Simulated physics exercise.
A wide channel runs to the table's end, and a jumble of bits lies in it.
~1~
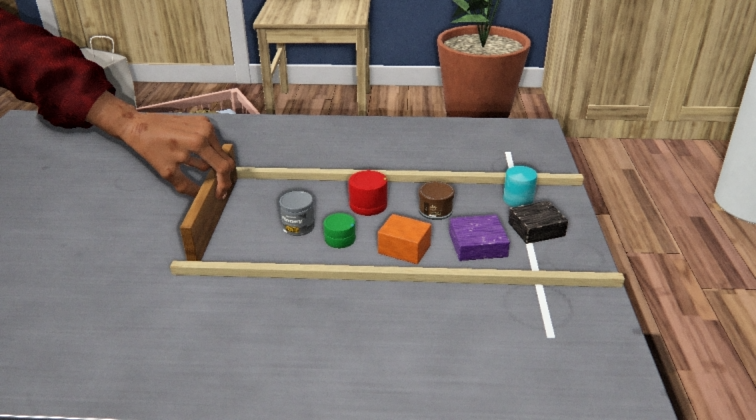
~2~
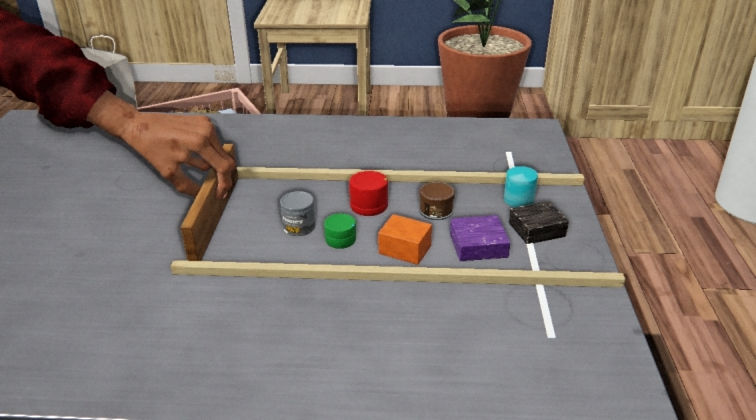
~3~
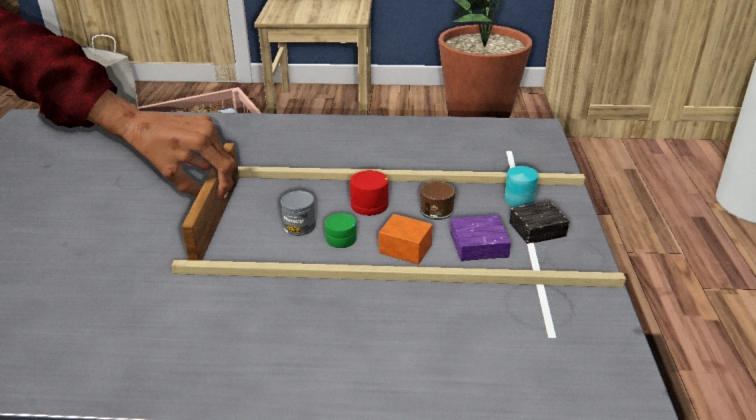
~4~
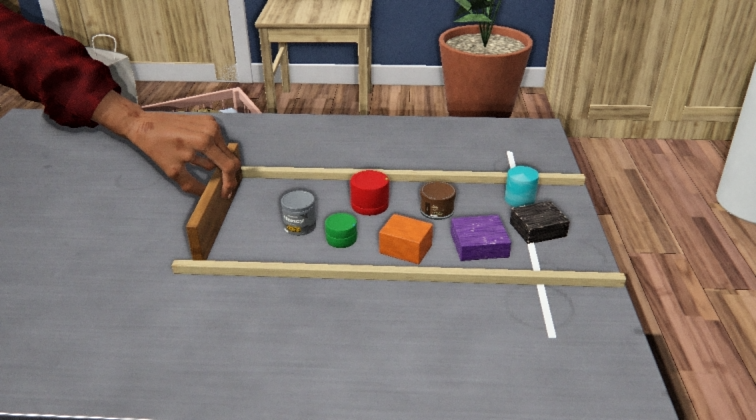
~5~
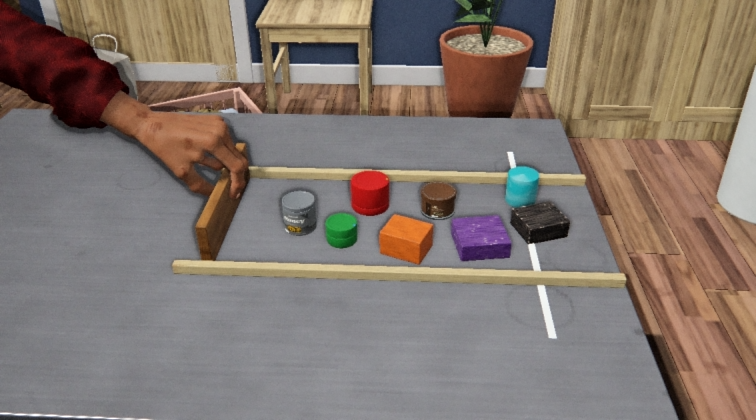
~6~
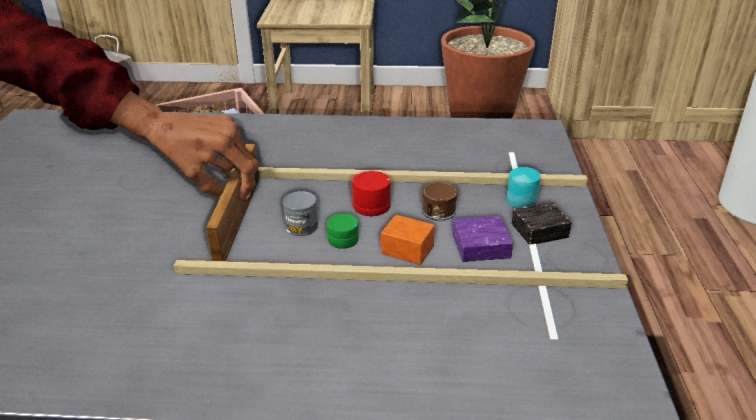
A hand sliding a wooden board slightly right between two pale rails, with colourful tubs and blocks sitting still ahead of it.
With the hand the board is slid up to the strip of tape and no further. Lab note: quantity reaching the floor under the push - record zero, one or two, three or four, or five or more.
I predict one or two come down off the table.
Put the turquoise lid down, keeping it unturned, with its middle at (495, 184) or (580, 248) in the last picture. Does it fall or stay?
Taking the places in order, it sits tight; it sits tight.
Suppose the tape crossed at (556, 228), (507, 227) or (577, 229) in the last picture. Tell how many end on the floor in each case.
Try 1: 3; try 2: 0; try 3: 4.
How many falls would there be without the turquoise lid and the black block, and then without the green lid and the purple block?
Well, the first time you'd get 0, and the next time 0.
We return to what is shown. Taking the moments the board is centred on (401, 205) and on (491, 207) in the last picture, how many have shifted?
Note: First position 6; second position 8.
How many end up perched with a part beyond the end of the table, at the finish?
Count: 1.
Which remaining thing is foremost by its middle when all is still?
That would be the purple block, the foremost.
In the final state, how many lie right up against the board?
Contact count: 3.
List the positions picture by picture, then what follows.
In the first picture, black block (538, 222); turquoise lid (520, 187); purple block (479, 237); board (212, 200); tape (525, 227).
In the second picture, turquoise lid (521, 187); brown pot (437, 201).
In the third picture, purple block (480, 238); grey tub (299, 214).
In the fourth picture, black block (539, 222); red lid (370, 192).
In the fifth picture, turquoise lid (522, 187); board (226, 200).
In the sixth picture, black block (541, 223); turquoise lid (524, 188); purple block (482, 239); board (236, 200); tape (529, 227).
Early on, none off yet; black block at rest near (541, 223); turquoise lid at rest near (524, 188); purple block at rest near (482, 239).
A while later, none off yet; black block travelled a little near (557, 217); turquoise lid at rest near (524, 188); purple block travelled about its own width near (530, 237).
Finally, the number that fall off is one or two; lost, black block.
